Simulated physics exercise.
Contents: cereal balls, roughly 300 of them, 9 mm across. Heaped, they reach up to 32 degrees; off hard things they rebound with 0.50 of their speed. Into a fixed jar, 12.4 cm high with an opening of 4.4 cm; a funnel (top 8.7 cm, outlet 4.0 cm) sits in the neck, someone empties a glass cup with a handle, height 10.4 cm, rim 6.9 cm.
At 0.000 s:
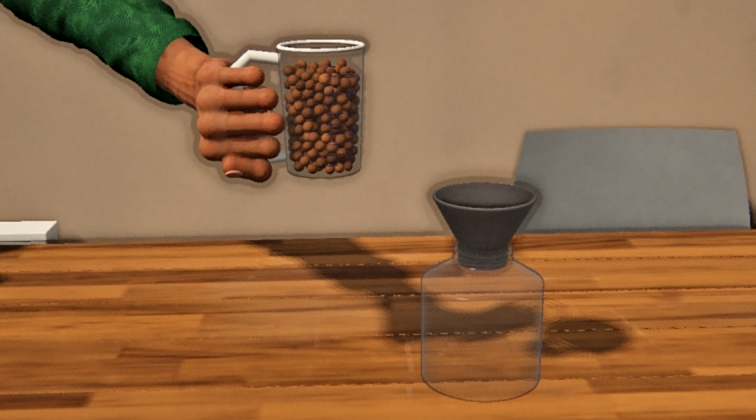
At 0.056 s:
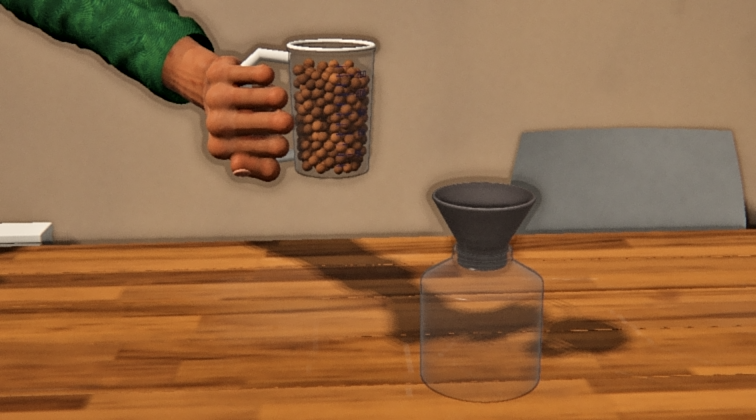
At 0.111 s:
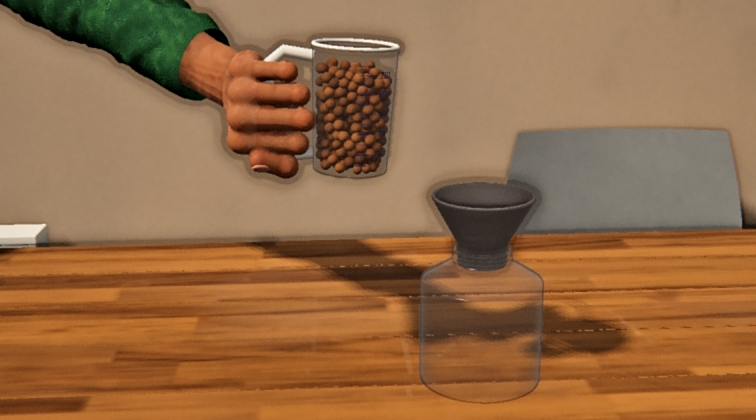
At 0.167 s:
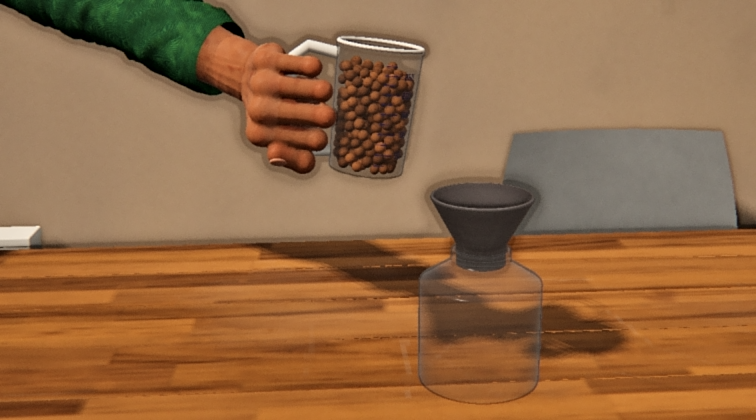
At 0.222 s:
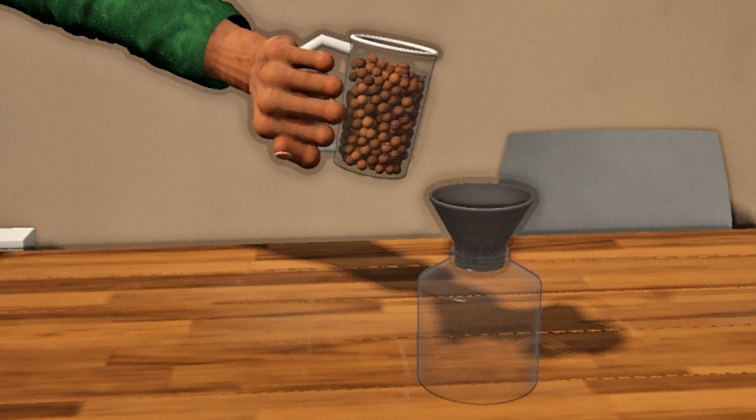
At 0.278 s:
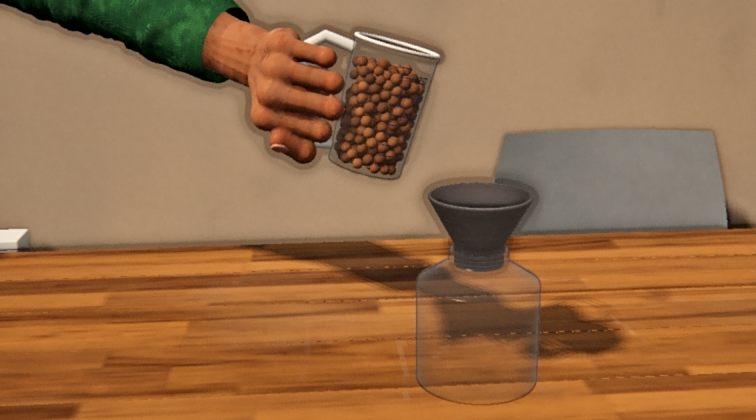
A hand in a green sleeve holds a clear cup with a white handle, filled with small brown balls, at the upper left above a wooden table seen from the side. Below and to the right stands a clear, empty jar with a dark funnel in its neck, a grey chair back behind it. The hand moves the cup right and tilts it gradually rightward, while the view barely shifts.
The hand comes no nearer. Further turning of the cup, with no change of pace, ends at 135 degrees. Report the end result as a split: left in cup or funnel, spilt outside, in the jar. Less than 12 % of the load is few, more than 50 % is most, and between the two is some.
Still above = hardly any; spilt = a fair share; jar = the bulk.
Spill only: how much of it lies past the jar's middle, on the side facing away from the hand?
0 %.
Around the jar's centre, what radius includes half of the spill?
About 14 centimetres.
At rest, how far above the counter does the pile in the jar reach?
I'd estimate around 4.0 centimetres.
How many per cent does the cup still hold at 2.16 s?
Roughly 0 in a hundred.
After 1.06 s, tilt 71 degrees; the cup holds 100 %, the jar 0 %.
After 1.58 s, tilt 109 degrees; the cup holds 90 %, the jar 5 %.
After 2.16 s, tilt 135 degrees; the cup holds 0 %, the jar 70 %.
By 2.8 s all is still; still above 0 %, spilt 30 %, jar 70 %.
